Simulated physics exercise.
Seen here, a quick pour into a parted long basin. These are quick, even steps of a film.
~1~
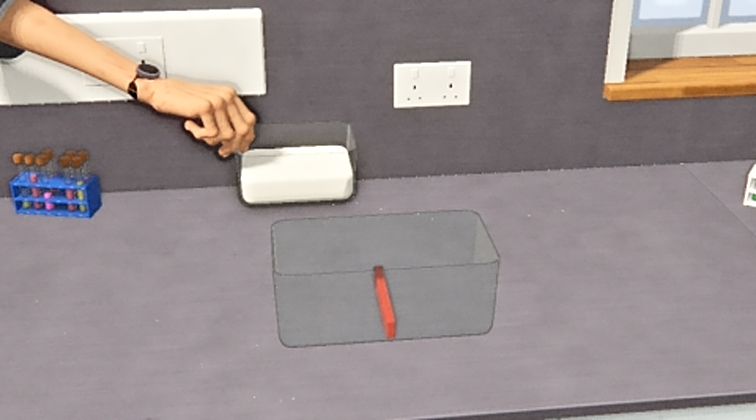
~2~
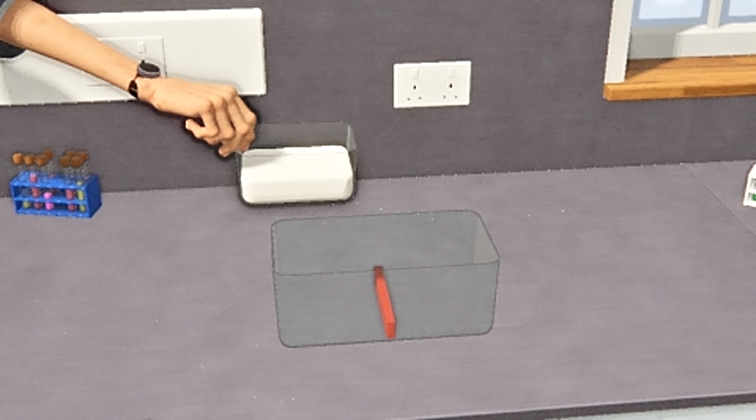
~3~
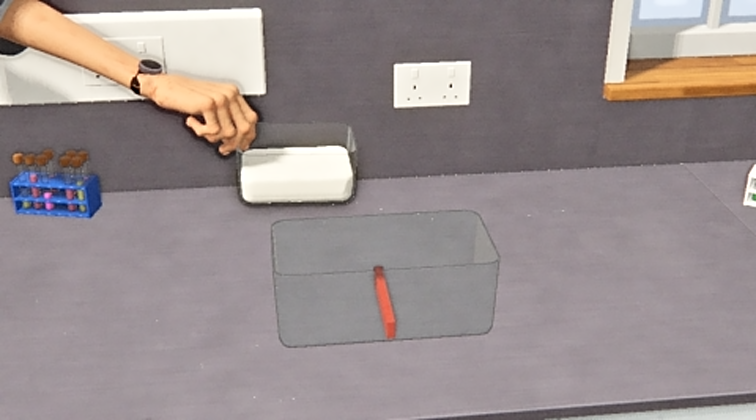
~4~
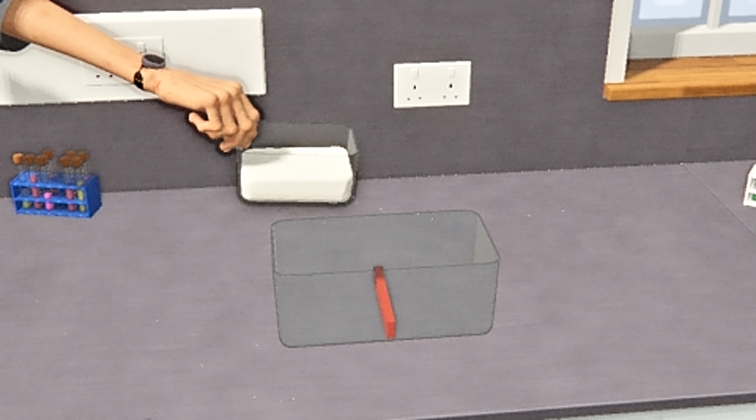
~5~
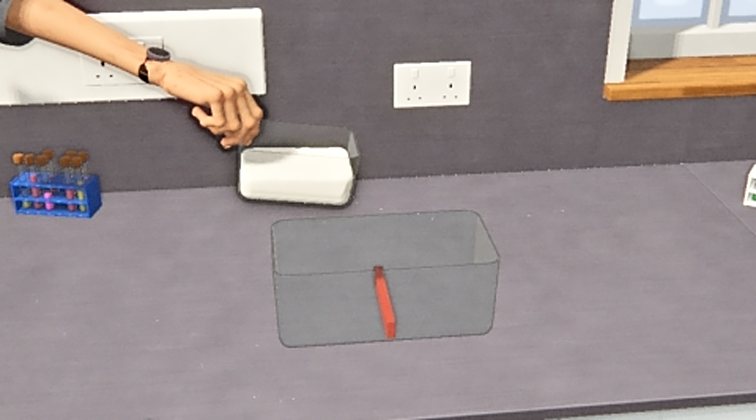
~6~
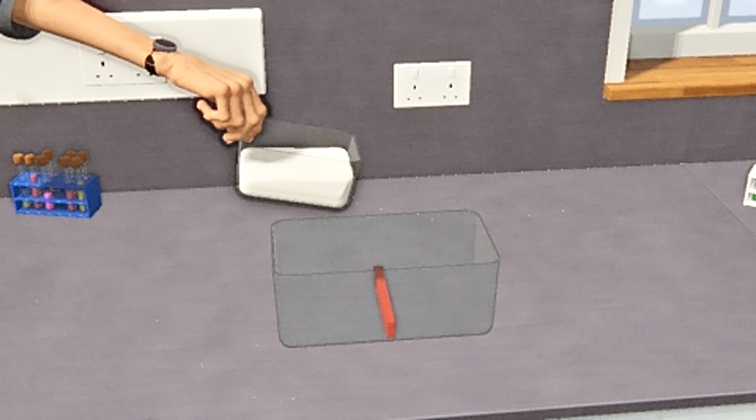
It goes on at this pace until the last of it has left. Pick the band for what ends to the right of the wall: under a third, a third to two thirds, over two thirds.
It comes to from a third to two thirds.
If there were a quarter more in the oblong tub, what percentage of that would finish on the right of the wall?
Near 55 %.
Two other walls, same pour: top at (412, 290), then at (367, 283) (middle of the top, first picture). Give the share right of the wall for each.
Roughly 5 per cent, and 65 per cent.
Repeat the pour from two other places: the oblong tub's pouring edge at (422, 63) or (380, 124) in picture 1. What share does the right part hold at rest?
Roughly 75 per cent, and 70 per cent.
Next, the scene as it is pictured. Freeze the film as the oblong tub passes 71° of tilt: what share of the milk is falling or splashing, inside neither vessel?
Near 35 %.
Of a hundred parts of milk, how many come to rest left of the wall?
Some 45 per cent.
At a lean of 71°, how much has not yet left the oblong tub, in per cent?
Some 50 per cent.
A moment on, the oblong tub is tipped part way and 51 per cent is still to pour, 2 is left of the wall and 12 right of it.
Next, the oblong tub is tipped right over and 8 per cent is still to pour, 35 is left of the wall and 50 right of it.
Then the oblong tub is tipped right over and 0 per cent is still to pour, 47 is left of the wall and 53 right of it.
Later the oblong tub is tipped right over and 0 per cent is still to pour, 46 is left of the wall and 53 right of it.
Finally, 46 per cent lies left of the wall, 53 right of it and 1 outside.
